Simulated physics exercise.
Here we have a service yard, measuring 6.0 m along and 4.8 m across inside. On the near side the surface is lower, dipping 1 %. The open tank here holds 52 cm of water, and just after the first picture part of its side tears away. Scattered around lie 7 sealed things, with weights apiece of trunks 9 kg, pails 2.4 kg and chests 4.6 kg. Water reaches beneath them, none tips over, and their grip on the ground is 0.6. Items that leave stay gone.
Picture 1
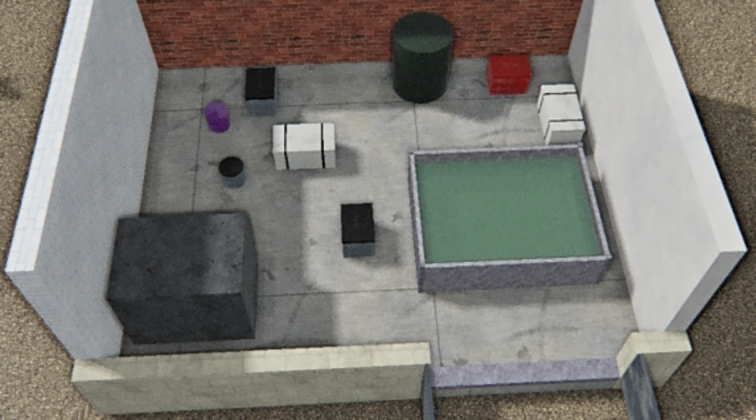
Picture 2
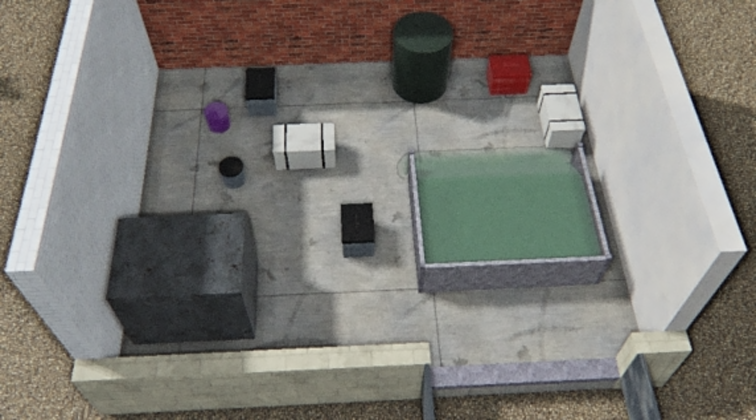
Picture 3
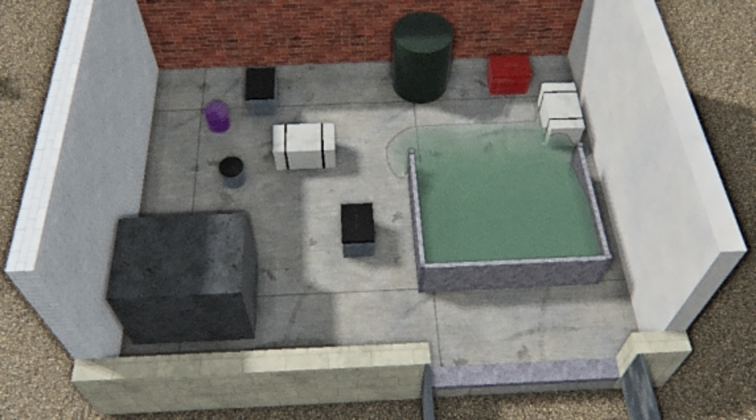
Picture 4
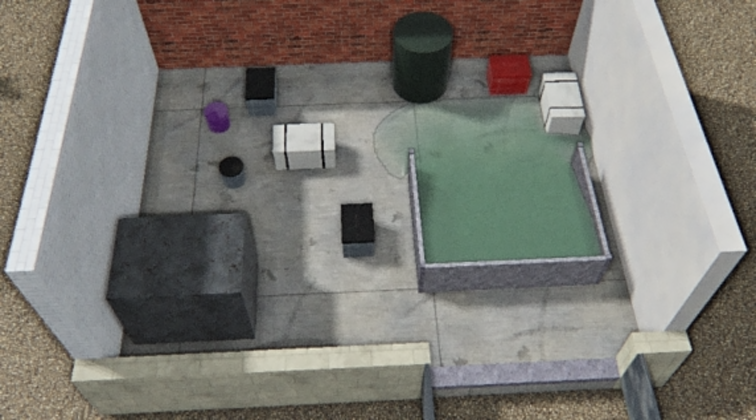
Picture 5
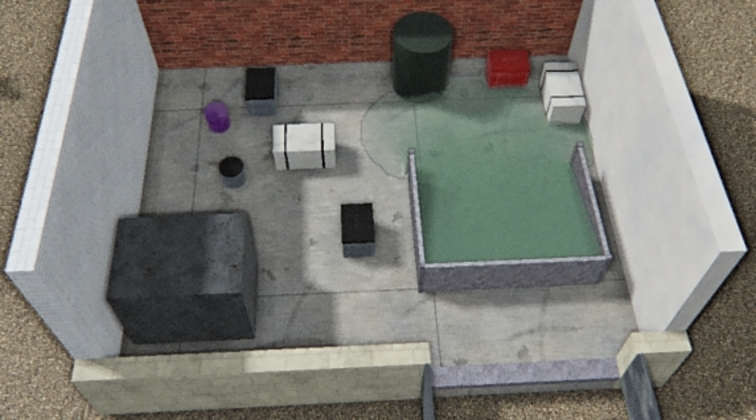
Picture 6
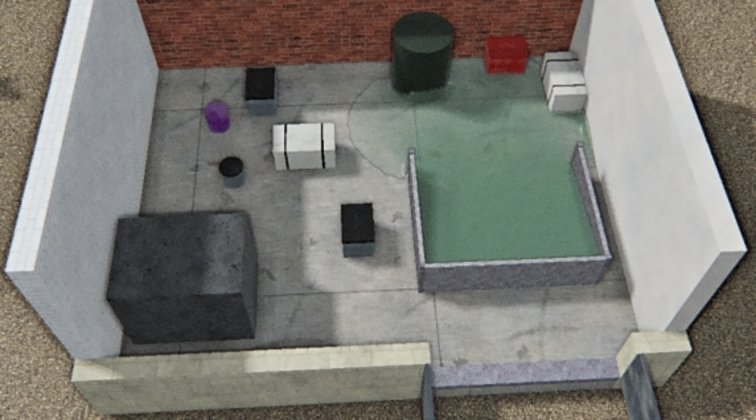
In a walled yard, a tank's far side opens and green water spreads, shifting boxes slightly.
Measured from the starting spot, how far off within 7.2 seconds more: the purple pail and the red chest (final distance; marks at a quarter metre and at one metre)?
In the end the purple pail strays a long way. The red chest strays somewhat.
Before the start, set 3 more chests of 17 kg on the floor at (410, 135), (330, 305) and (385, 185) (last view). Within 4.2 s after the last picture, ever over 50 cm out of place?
First beyond, then within, then within.
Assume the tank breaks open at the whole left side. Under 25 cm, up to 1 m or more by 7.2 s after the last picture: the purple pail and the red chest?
Under that change the purple pail would be borne far and the red chest would sit tight.
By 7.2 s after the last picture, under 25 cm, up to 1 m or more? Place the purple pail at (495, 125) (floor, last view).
Short answer: It drifts a great distance.
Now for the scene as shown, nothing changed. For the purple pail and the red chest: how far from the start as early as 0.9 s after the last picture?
Roughly 0 and 40 cm by then.
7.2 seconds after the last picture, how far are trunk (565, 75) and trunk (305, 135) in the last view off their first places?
Taken in order, the shifts are 80 cm and 100 cm.
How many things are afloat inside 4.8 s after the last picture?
Total: 6.
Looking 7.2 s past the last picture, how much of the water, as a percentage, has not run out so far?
Close to 96 in a hundred parts remain.
Then, 0.9 s after the last picture the purple pail is near (216, 111), 0.0 m from its start, aground; the red chest is near (527, 31), 0.4 m from its start, afloat; 0 of 7 are out; 2 afloat.
Then, 2.8 s after the last picture the purple pail is near (168, 147), 0.8 m from its start, afloat; the red chest is near (523, 85), 0.5 m from its start, afloat; 0 of 7 are out; 4 afloat.
Then, 4.8 s after the last picture the purple pail is near (215, 236), 2.1 m from its start, afloat; the red chest is near (495, 147), 1.6 m from its start, afloat; 0 of 7 are out; 6 afloat.
Then, 7.2 s after the last picture the purple pail is near (365, 252), 3.0 m from its start, afloat; the red chest is near (476, 74), 0.6 m from its start, afloat; 0 of 7 are out; 6 afloat.
